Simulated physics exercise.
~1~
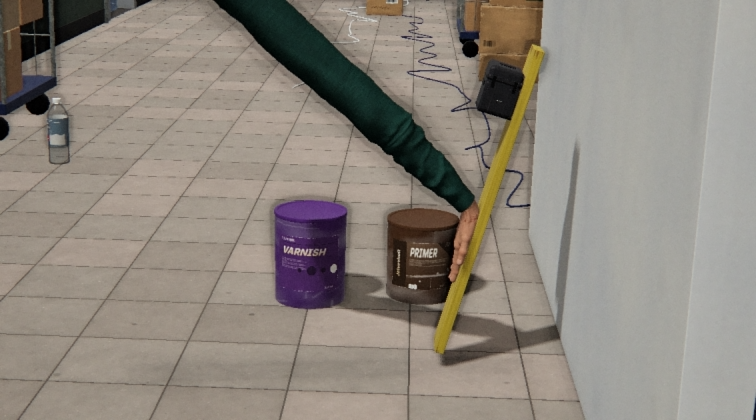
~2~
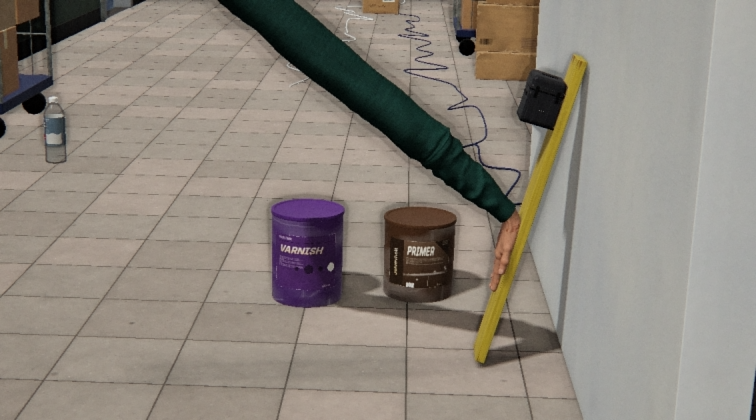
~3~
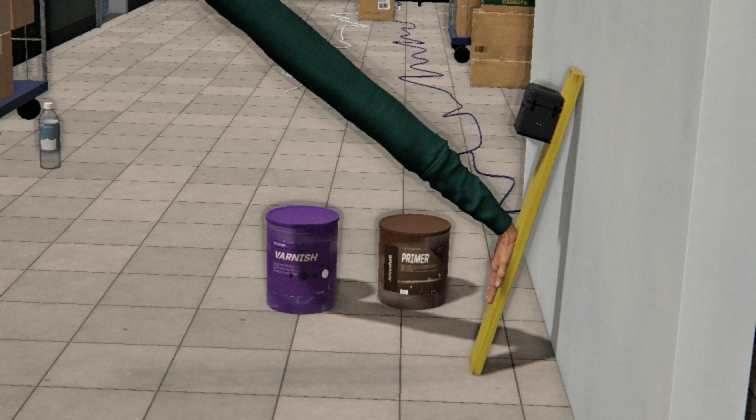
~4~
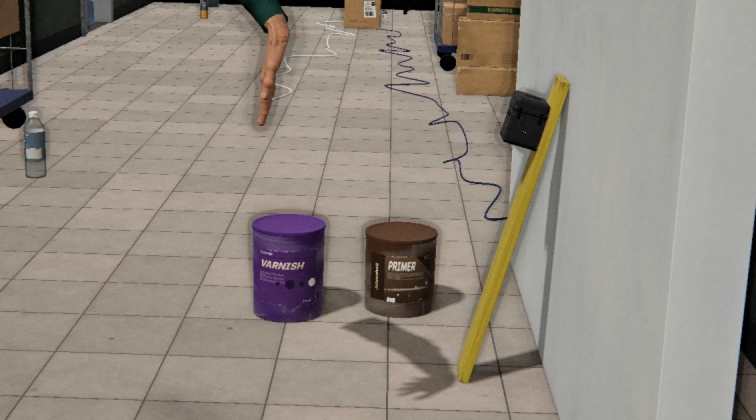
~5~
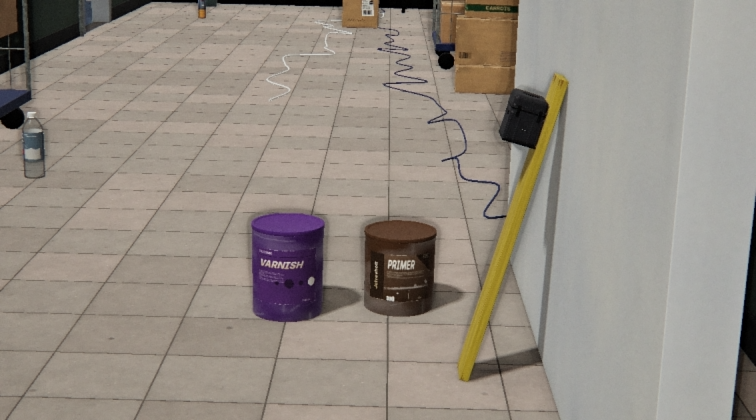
Yellow plank being shifted right by a hand to lean against a wall beside two paint cans, then staying up when released.
